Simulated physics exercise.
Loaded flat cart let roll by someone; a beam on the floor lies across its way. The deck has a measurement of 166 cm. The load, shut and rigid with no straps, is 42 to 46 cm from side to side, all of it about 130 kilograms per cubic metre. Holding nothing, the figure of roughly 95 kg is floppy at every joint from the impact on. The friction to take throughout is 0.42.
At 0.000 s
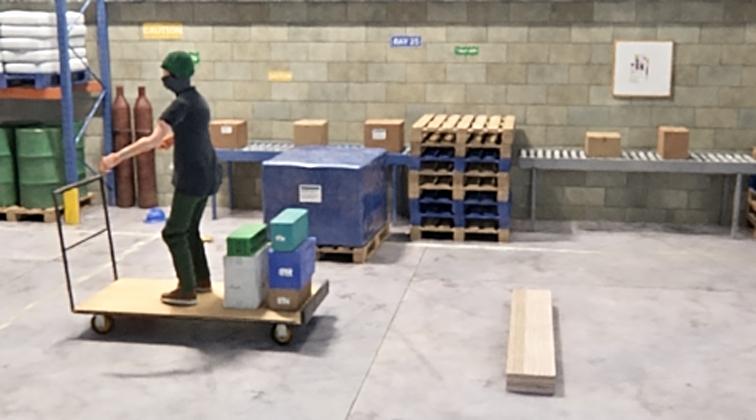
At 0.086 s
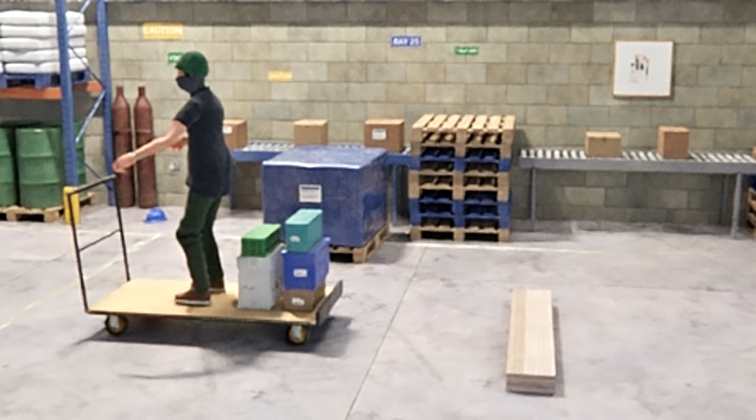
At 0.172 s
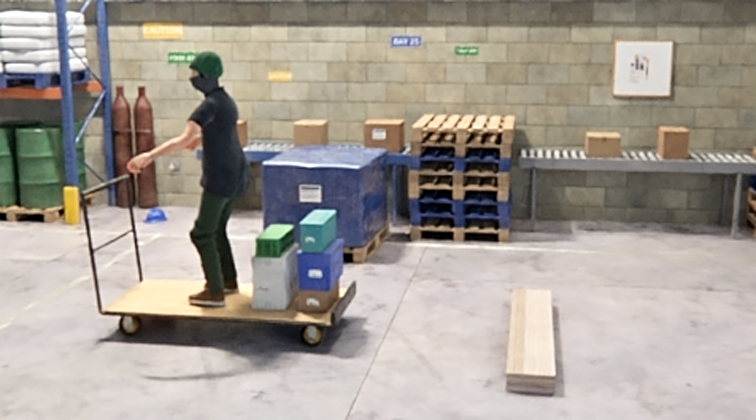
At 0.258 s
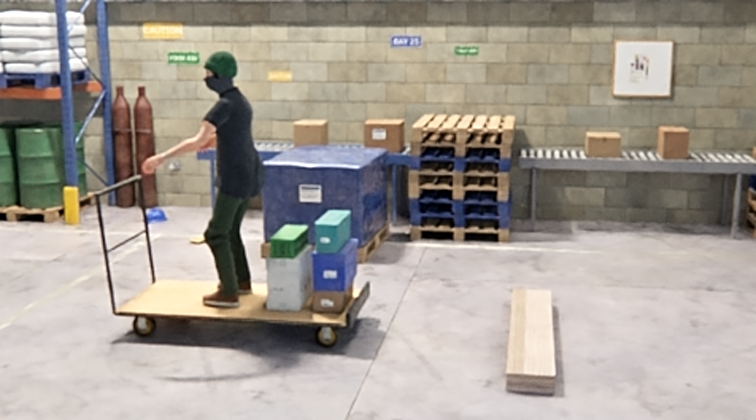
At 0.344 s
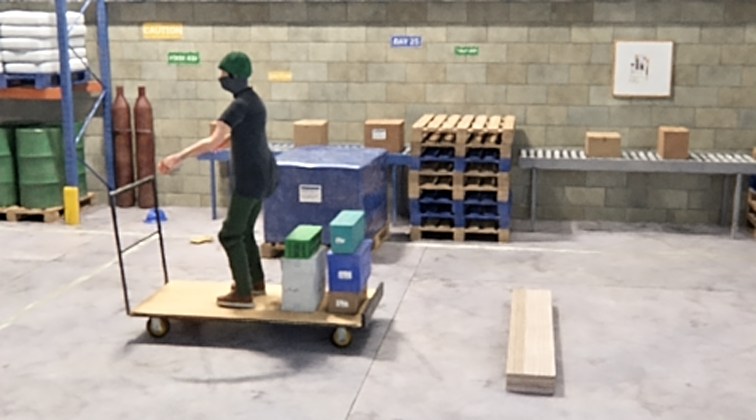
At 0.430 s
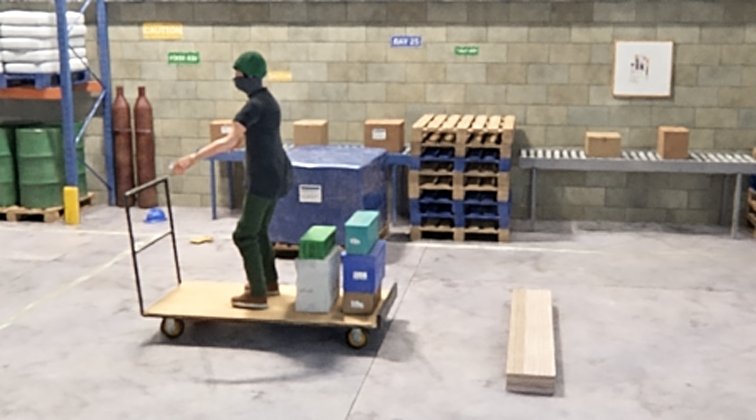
A flat cart carrying a standing person in a green cap and a few stacked boxes and totes rolled slowly to the right across a warehouse floor, moving nearer a beam lying on the ground.
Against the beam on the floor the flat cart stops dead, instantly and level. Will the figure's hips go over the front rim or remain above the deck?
The figure's hips remain above the deck.
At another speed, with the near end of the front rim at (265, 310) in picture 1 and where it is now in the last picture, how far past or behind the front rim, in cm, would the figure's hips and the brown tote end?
The hips would end 50 cm past the front rim, and the brown one 20 cm behind it.
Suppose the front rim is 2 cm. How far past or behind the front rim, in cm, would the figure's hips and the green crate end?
With that rim, the hips stay 80 cm behind and green finishes 140 cm past.
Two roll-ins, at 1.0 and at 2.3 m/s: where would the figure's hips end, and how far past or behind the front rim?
Try 1: 70 cm behind rim; try 2: 40 cm past rim.
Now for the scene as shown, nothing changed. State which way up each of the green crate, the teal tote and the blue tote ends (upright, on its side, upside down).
Final poses: Green side down, teal side down, blue side down.
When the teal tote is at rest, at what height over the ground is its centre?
10 cm.
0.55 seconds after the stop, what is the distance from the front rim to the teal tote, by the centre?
It's some 45 cm out past the front rim.
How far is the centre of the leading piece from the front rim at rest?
Its centre sits about 70 cm past the front rim.
After 1.20 s the deck stops.
After 1.45 s the figure's hips are 52 cm behind the rim, near (451, 215) in the last picture's view.
After 1.75 s the figure's hips are 37 cm behind the rim, near (473, 240) in the last picture's view.
After 2.20 s the figure's hips are 28 cm behind the rim, near (484, 245) in the last picture's view.
At rest, 2.6 s, past the rim, blue tote, teal tote and green crate; behind it, brown tote, white carton and the figure's hips.
